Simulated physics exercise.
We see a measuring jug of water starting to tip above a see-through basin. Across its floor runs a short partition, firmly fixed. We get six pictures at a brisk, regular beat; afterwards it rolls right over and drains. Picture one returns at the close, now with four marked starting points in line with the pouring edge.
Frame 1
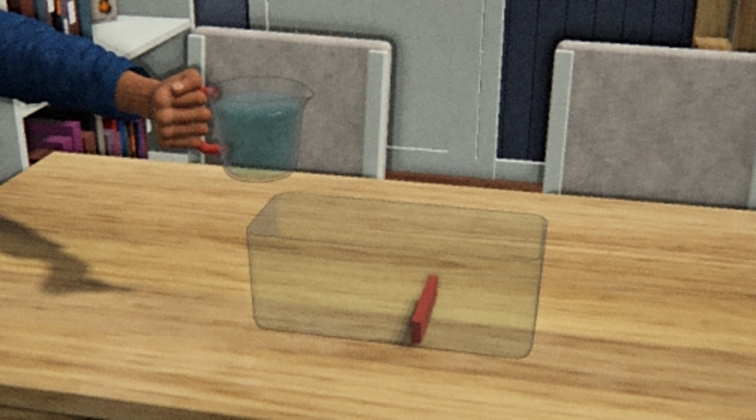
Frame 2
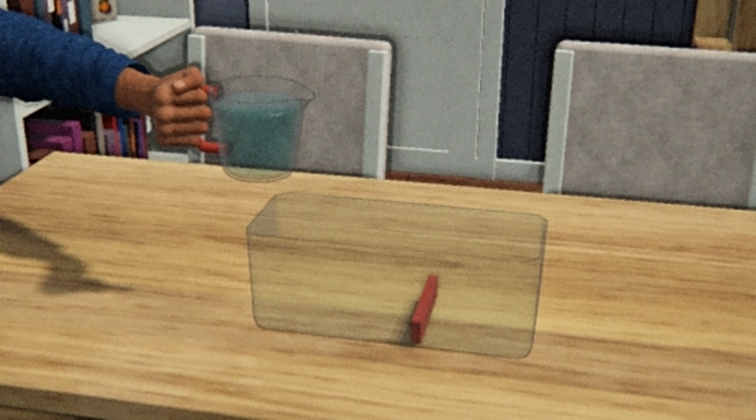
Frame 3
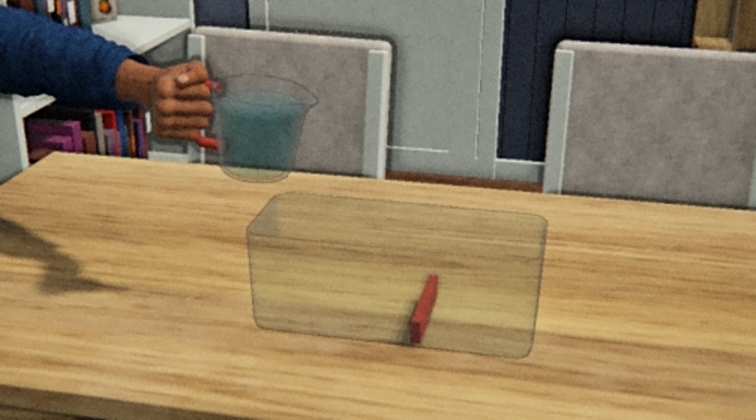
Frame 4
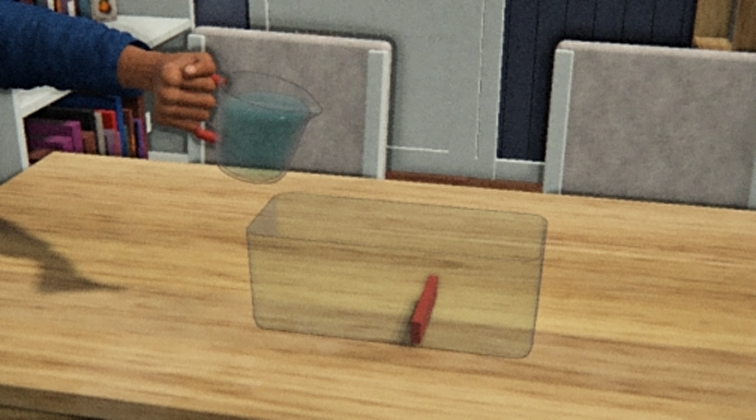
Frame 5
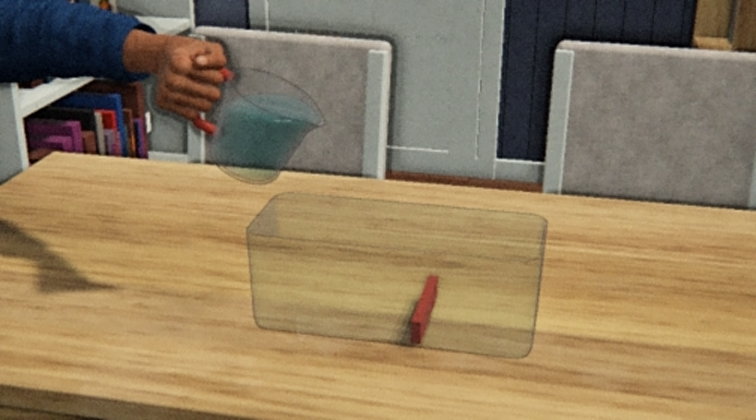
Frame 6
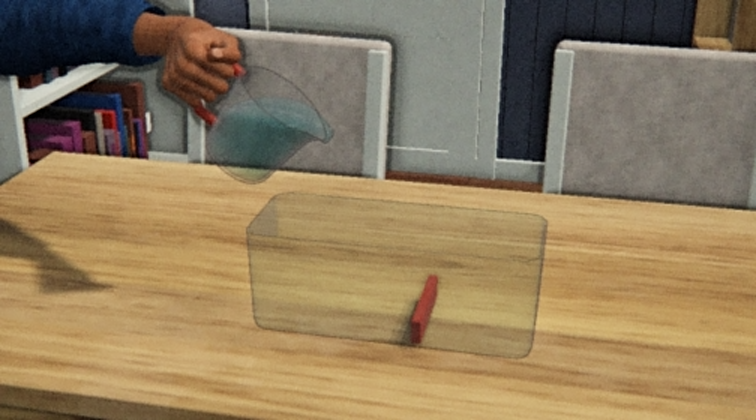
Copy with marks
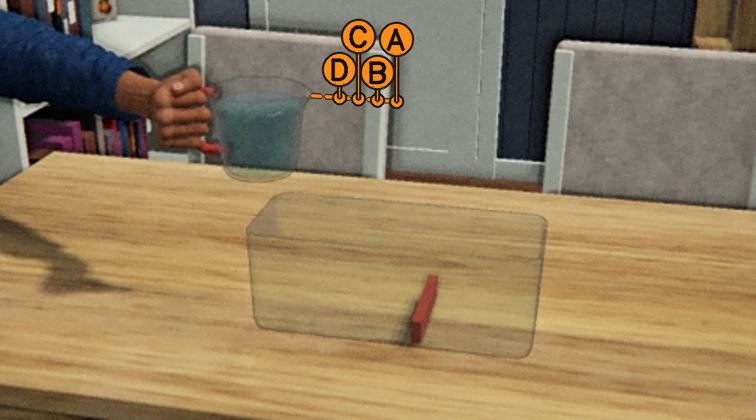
Measuring jug of blue-green water tilting gradually rightward in a person's hand above a clear basin with a short red partition.
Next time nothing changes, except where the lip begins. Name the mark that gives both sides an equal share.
Place B.
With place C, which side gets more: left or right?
The left side.
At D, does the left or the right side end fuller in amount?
More ends on the left.
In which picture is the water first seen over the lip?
In picture 6.
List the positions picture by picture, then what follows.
Upright, lip at (312, 95); basin from (255, 323) to (532, 356); top of the wall at (425, 297); nothing has left yet, in the first frame.
Upright, lip at (313, 97); nothing has left yet, in the second frame.
Tipped about 7°, lip at (316, 102); nothing has left yet, in the third frame.
Tipped about 15°, lip at (320, 112); nothing has left yet, in the fourth frame.
Tipped about 26°, lip at (324, 124); nothing has left yet, in the fifth frame.
Tipped about 38°, lip at (325, 137); water is over the lip, down to (325, 137), in the sixth frame.
On the marked copy, A at (396, 101); B at (377, 100); C at (358, 98); D at (339, 97).
If A is chosen, about 21 % ends left of the wall and 78 % right of it.
If B is chosen, about 51 % ends left of the wall and 48 % right of it.
If C is chosen, about 81 % ends left of the wall and 17 % right of it.
If D is chosen, about 87 % ends left of the wall and 11 % right of it.
